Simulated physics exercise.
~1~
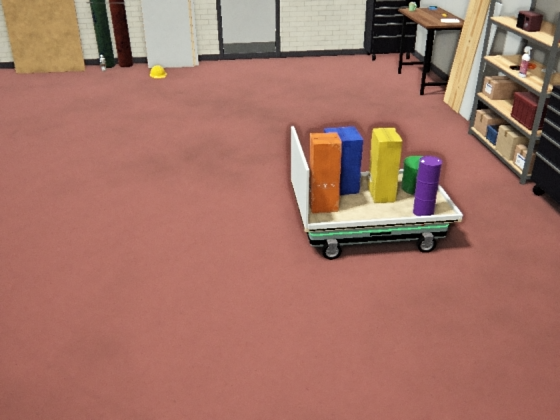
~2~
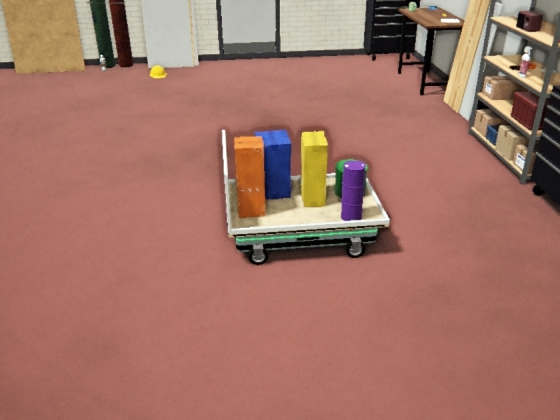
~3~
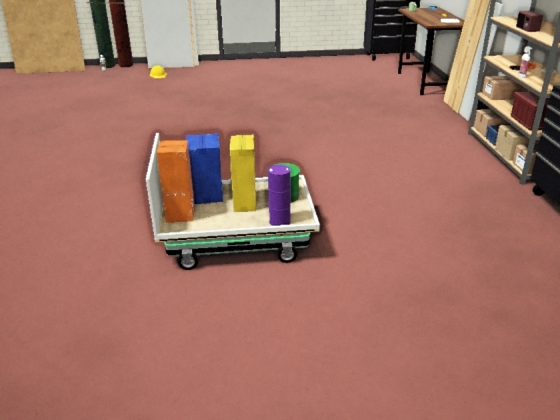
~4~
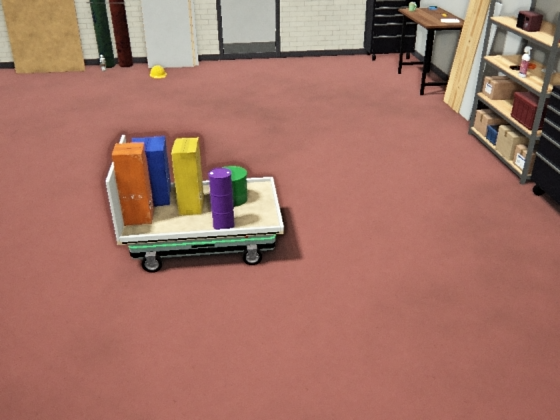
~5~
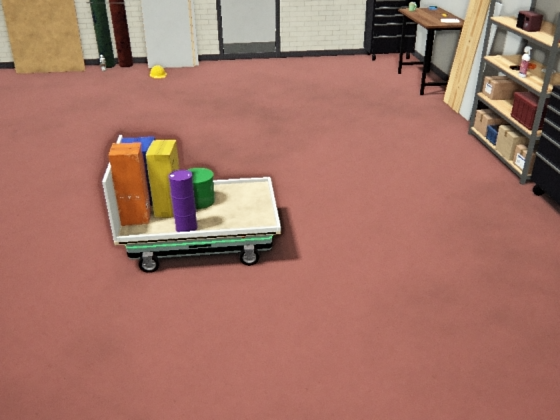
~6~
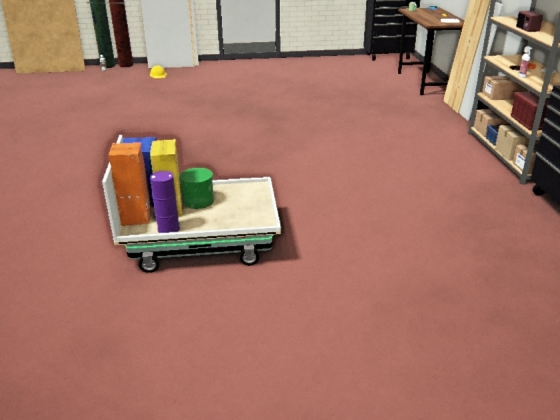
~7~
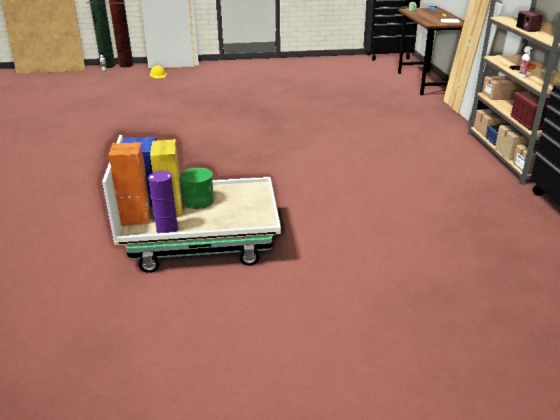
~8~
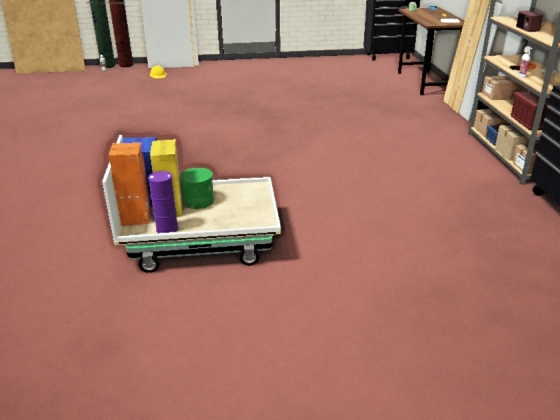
A flat cart carrying orange, blue and yellow boxes, a purple canister and a green pail rolled left across a red floor and stopped, and its load slid toward the board at the left end, where everything finished still upright.
